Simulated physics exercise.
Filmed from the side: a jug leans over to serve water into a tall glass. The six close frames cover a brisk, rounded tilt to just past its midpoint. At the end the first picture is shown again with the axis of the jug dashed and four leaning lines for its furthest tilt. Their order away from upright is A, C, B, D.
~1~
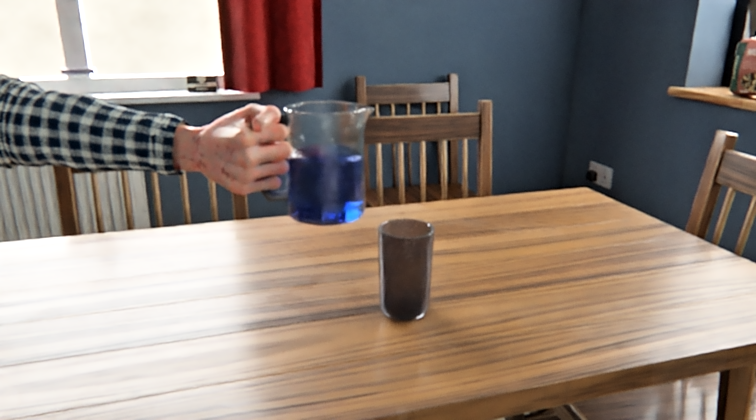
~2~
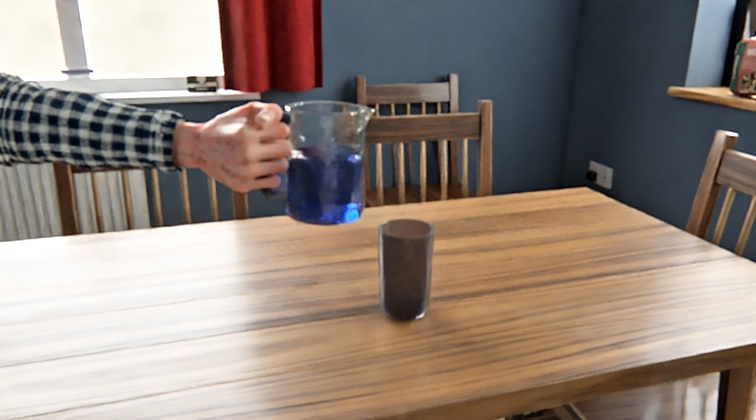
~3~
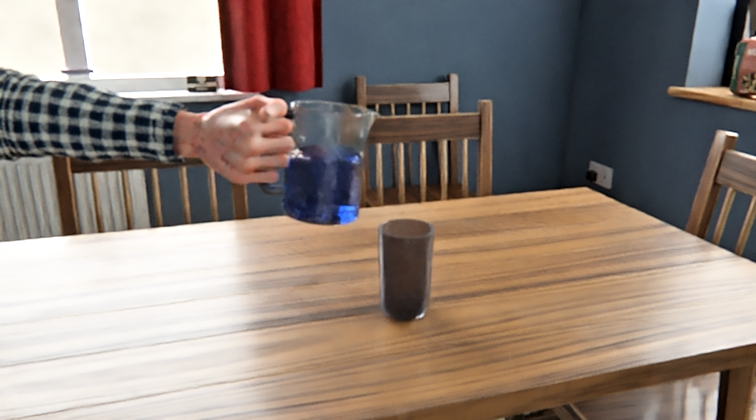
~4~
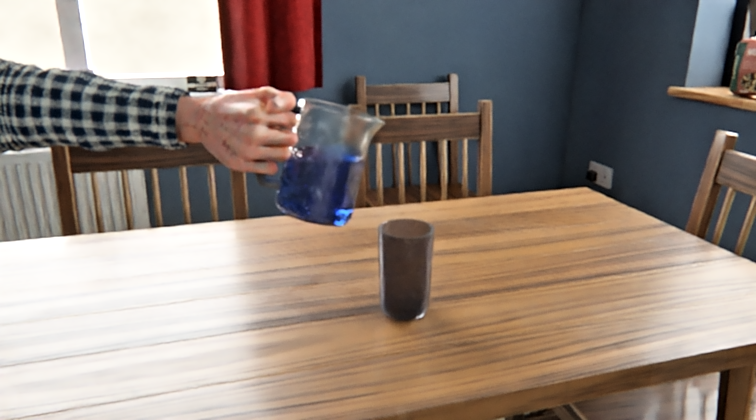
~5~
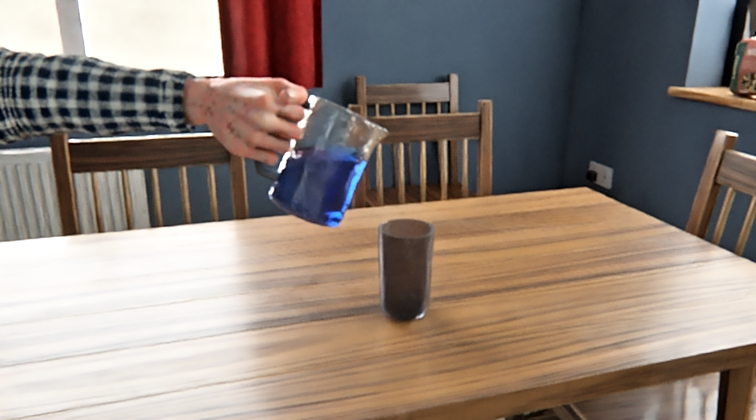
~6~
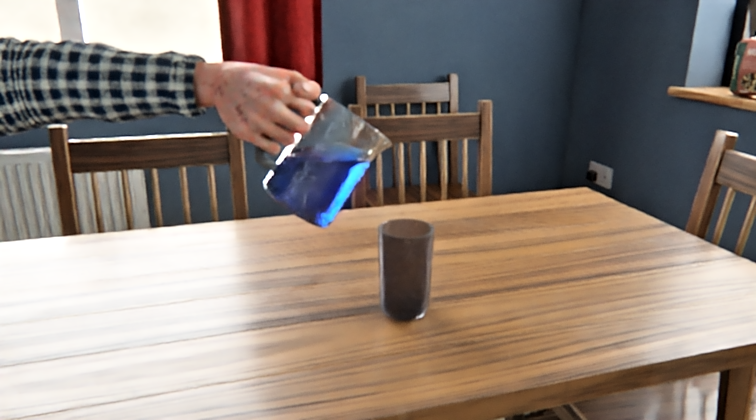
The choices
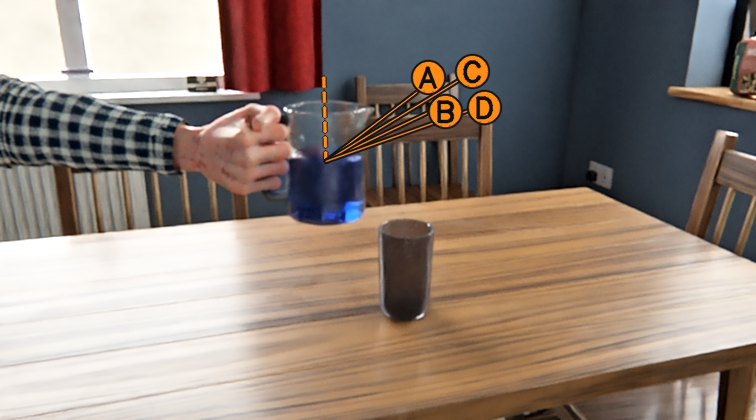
The clip opens with a hand in a checked sleeve holding a clear jug of blue liquid upright above a wooden table, near a tall dark glass. The hand shifts slightly right, then steadily tilts the jug rightward toward the glass, the liquid slanting inside it while none leaves the lip.
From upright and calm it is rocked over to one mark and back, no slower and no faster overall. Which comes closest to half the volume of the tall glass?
D is best.
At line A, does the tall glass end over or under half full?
Under half.
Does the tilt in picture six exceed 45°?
No.
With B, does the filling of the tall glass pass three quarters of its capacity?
No.
On the marked copy, A at (416, 92); B at (426, 113); C at (458, 80); D at (467, 110).
With A, the tall glass ends with about 10 % of what it can hold.
With B, the tall glass ends with about 35 % of what it can hold.
With C, the tall glass ends with about 21 % of what it can hold.
With D, the tall glass ends with about 53 % of what it can hold.
